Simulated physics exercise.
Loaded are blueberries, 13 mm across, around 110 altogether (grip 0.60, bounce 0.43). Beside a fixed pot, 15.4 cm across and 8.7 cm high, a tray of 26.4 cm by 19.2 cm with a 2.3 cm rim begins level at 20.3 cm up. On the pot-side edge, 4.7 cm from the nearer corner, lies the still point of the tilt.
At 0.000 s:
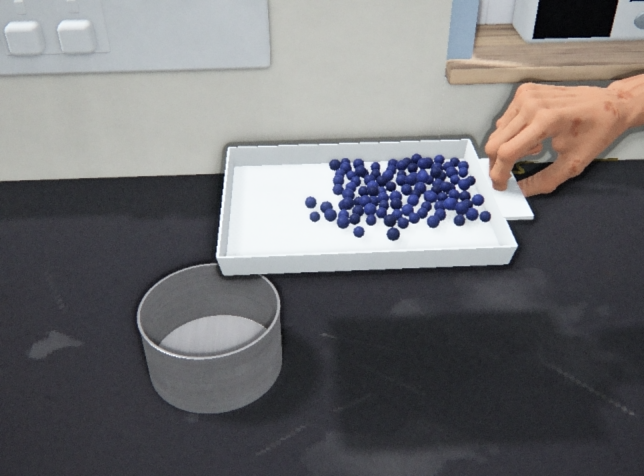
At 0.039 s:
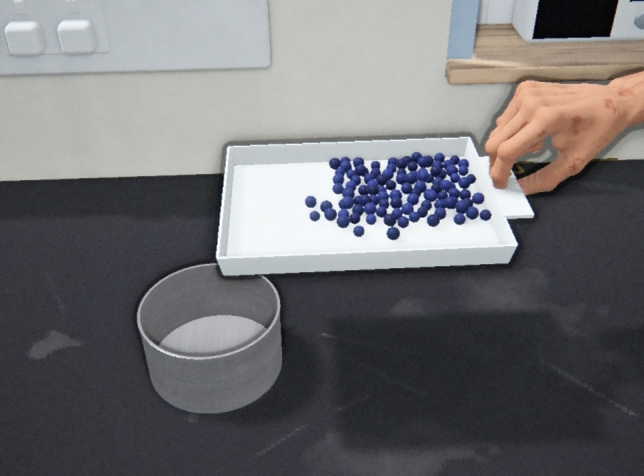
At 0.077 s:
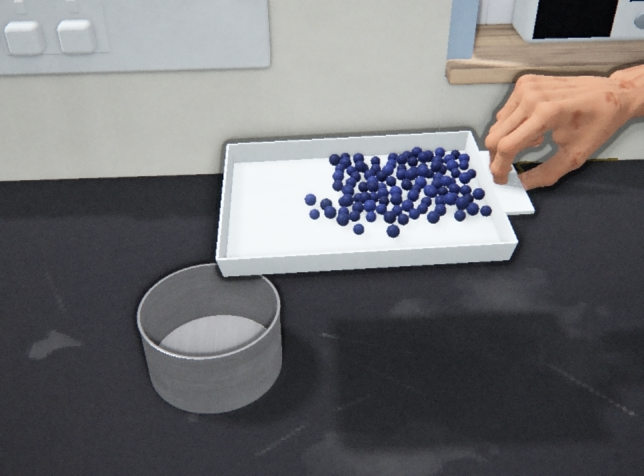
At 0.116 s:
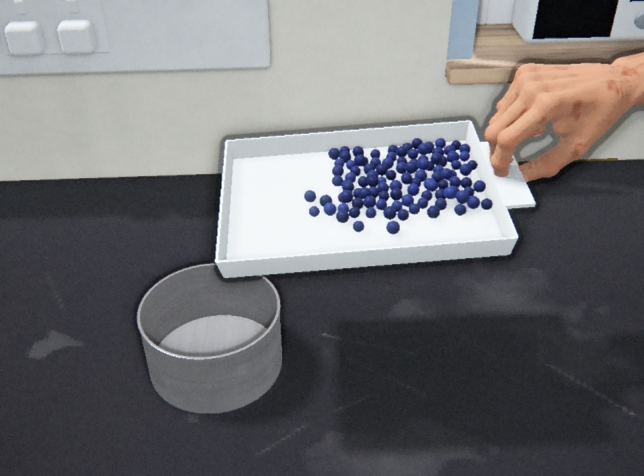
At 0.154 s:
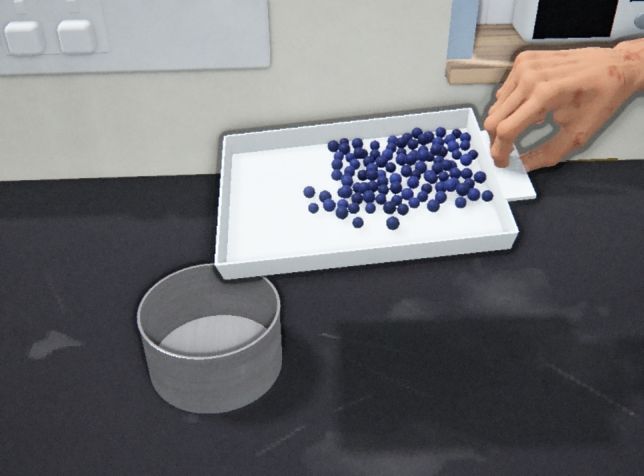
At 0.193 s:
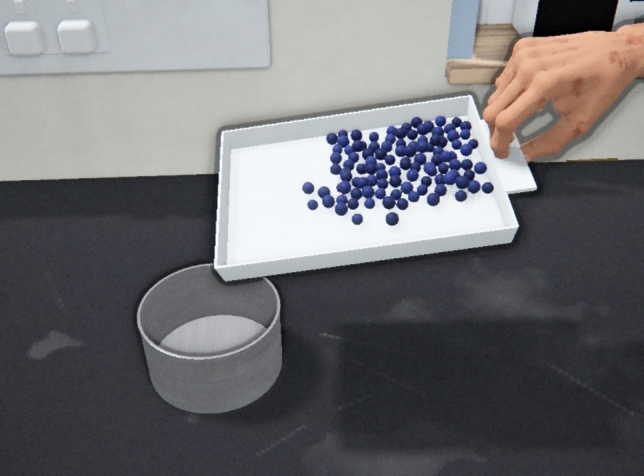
A white tray of blueberries, held by a hand at its right end, starts out level above a dark counter, then gradually tilts as its right side rises, its left end staying near a round grey pot.
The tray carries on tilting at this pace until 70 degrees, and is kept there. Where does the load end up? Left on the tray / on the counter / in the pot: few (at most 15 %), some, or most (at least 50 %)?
Tray: Most; counter: Some; pot: Few.
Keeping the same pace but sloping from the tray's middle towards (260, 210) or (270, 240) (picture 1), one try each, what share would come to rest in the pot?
Around 10 % for the first direction, around 15 % for the second.
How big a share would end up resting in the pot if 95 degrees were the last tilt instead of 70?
Pot share: About 5 per cent.
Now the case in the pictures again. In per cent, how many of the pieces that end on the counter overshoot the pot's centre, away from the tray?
I reckon around 70 per cent.
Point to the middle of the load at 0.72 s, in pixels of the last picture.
Approx. (280, 236).
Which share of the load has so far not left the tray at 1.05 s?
Reading: Approx. 75%.
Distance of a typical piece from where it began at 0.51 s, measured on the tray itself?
It has moved some 6 cm from its start.
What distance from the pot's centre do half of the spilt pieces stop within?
Roughly 16 cm from the centre.
After 0.51 s, tilt 40 degrees; the tray holds 100 %, the pot 0 %.
Then, at 0.72 s, tilt 59 degrees; the tray holds 100 %, the pot 0 %.
After 1.05 s, tilt 70 degrees; the tray holds 75 %, the pot 0 %.
By 1.8 s all is still; tray 75 %, counter 25 %, pot 0 %.
